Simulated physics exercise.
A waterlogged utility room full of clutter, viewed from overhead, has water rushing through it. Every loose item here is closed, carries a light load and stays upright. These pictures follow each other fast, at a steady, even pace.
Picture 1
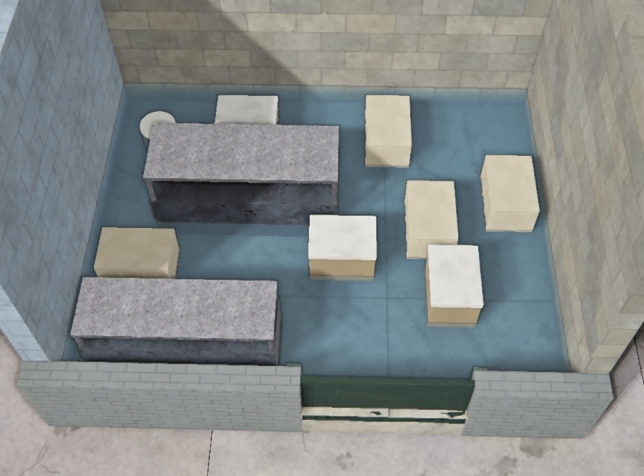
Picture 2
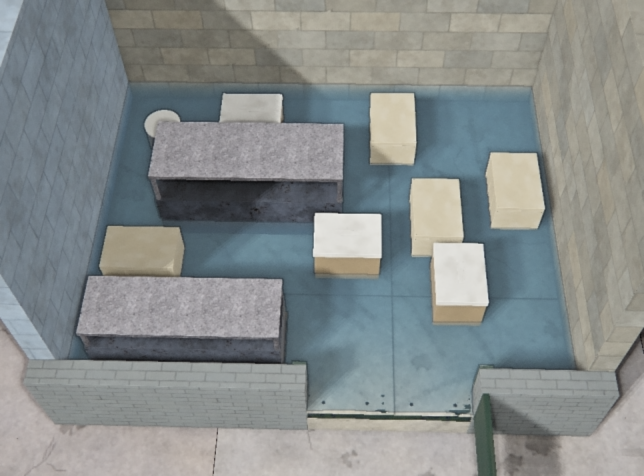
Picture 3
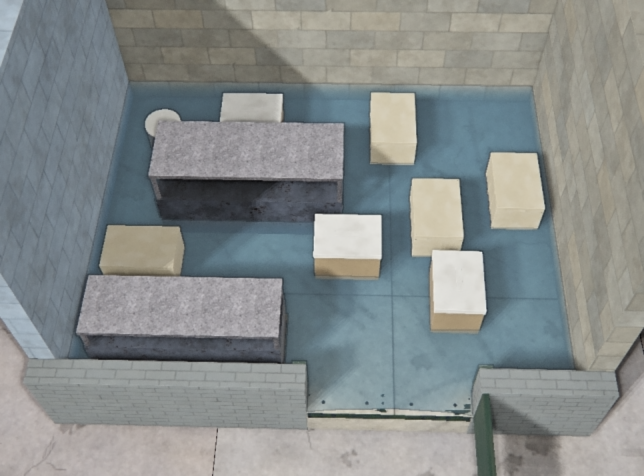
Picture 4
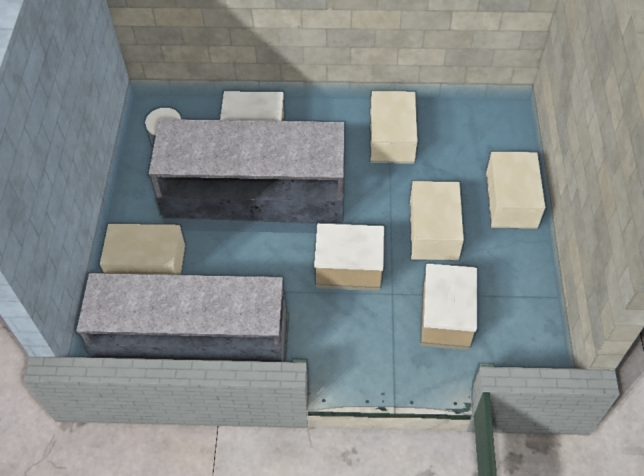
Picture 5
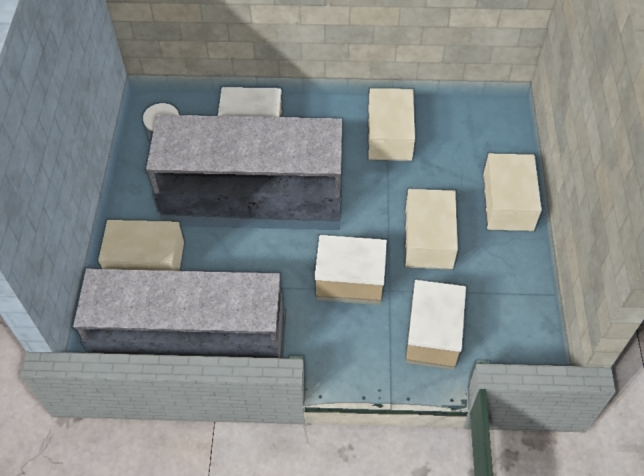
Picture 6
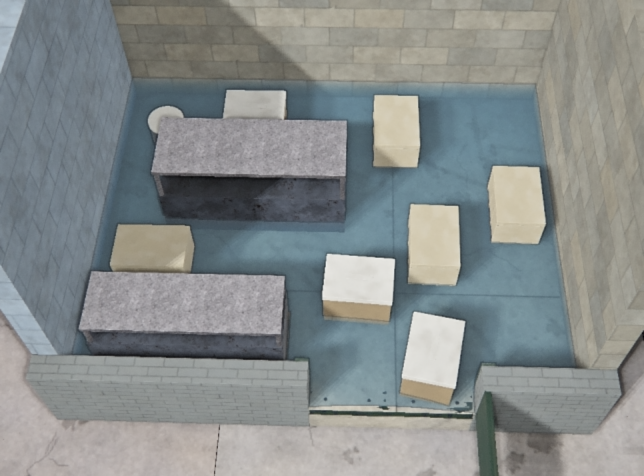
The clip shows an overhead view of a walled, waterlogged room of pale boxes and long grey blocks, where a green front gate swings open, then the nearest white-topped box drifts toward the gap, turning slightly, while others shift less.
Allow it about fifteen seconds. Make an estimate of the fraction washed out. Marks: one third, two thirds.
The portion is going to be two thirds at the least.
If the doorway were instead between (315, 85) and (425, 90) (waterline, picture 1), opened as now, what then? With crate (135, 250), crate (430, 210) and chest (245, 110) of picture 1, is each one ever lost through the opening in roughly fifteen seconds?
Looking at them in turn, number one is held back, number two is flushed away, and number three is flushed away.
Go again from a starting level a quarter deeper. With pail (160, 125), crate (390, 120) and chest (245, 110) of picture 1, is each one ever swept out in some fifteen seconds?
Going through them: Never leaves, then leaves the room, then never leaves.
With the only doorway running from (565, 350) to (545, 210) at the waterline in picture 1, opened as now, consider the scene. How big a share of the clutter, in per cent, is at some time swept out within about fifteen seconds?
About 60 %.
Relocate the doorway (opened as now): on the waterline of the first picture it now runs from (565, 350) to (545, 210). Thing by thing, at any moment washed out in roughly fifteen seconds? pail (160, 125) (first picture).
My call: Still in.
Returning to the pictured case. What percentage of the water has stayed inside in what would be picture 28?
About 48 percent.
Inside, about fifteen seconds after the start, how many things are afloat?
Count: 2.
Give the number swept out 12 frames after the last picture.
That makes 3.
A moment on, 1 of 8 are out; 7 afloat.
Next, 3 of 8 are out; 5 afloat.
Later, 6 of 8 are out; 2 afloat.
In the end, 6 of 8 are out; 2 afloat.
